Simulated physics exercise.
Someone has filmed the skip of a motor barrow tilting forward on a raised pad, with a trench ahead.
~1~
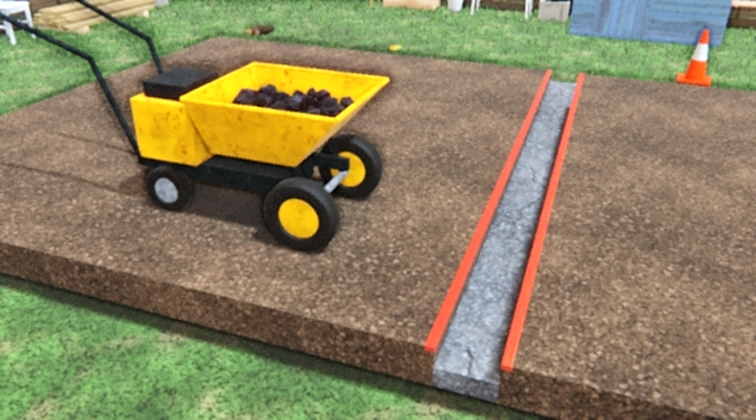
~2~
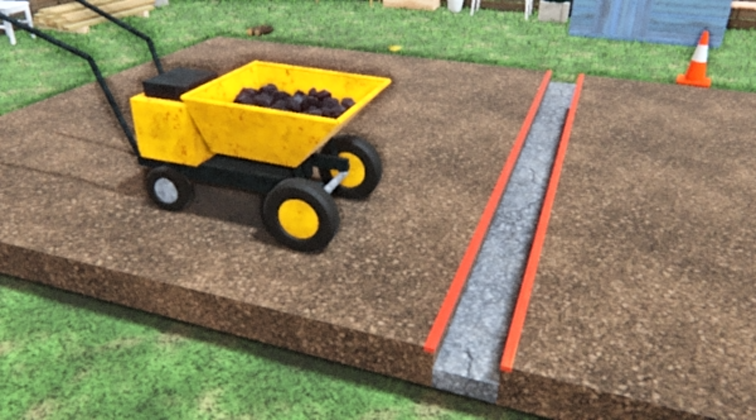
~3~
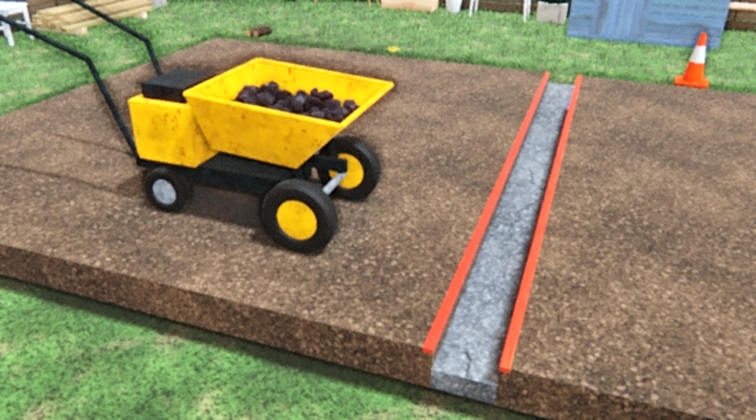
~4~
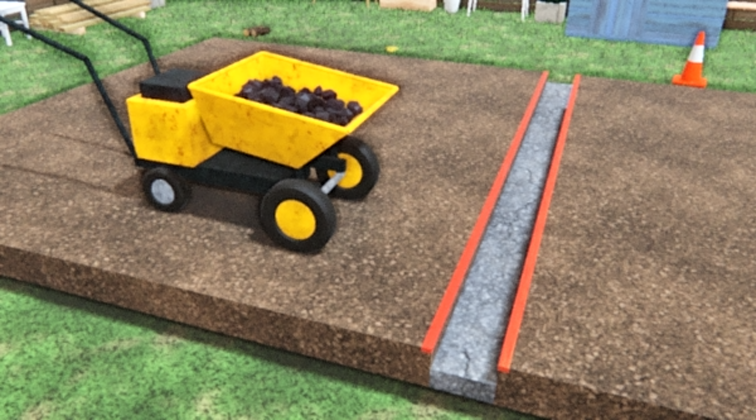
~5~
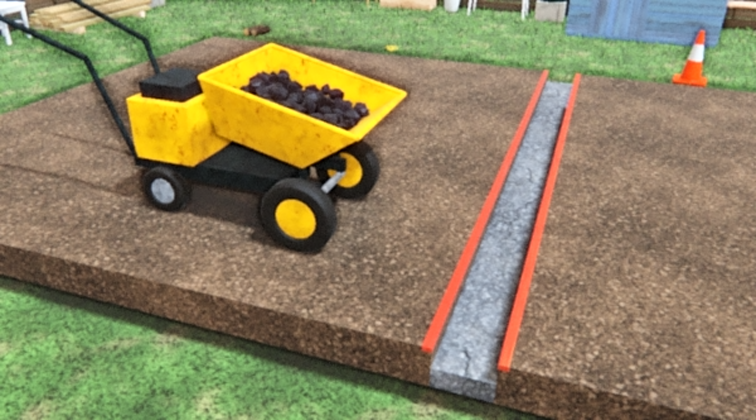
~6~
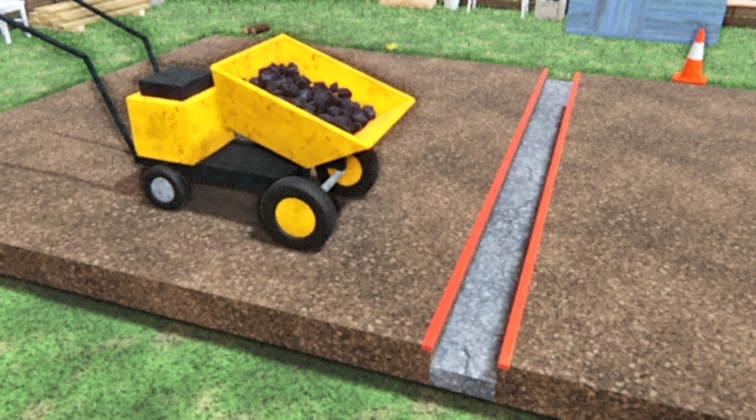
On a raised brown pad edged by grass, a yellow motor barrow loaded with dark lumps stands left of a narrow grey trench lined with red strips. Its skip sits level at first, then tilts forward gradually, the back rising and the front lip dipping to the right, until it is clearly slanted.
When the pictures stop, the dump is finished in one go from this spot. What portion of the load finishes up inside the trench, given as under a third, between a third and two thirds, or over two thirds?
Fraction in: One third to two thirds.
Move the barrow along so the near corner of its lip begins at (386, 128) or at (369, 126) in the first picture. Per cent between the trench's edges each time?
Roughly 80 per cent first, then roughly 70 per cent.
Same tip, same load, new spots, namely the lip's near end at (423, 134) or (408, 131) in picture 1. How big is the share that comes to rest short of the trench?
0 % and 0 %.
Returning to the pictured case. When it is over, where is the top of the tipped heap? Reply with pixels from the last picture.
Estimated top, final frame: Near (443, 241).
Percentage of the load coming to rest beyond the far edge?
That share comes out near 0 in a hundred.
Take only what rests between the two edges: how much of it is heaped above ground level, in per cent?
25 %, roughly.
Just after the last frame, skip tipped steeply; every one in the skip.
A moment on, skip tipped right over; the larger part in the skip; roughly a quarter short of the trench; just a few in or heaped over the trench; just a few falling.
Further on, skip tipped right over; roughly a quarter in the skip; roughly a third short of the trench; roughly a third in or heaped over the trench; just a few beyond it.
When it is over, skip tipped right over; roughly a quarter in the skip; roughly a third short of the trench; roughly half in or heaped over the trench; just a few beyond it.
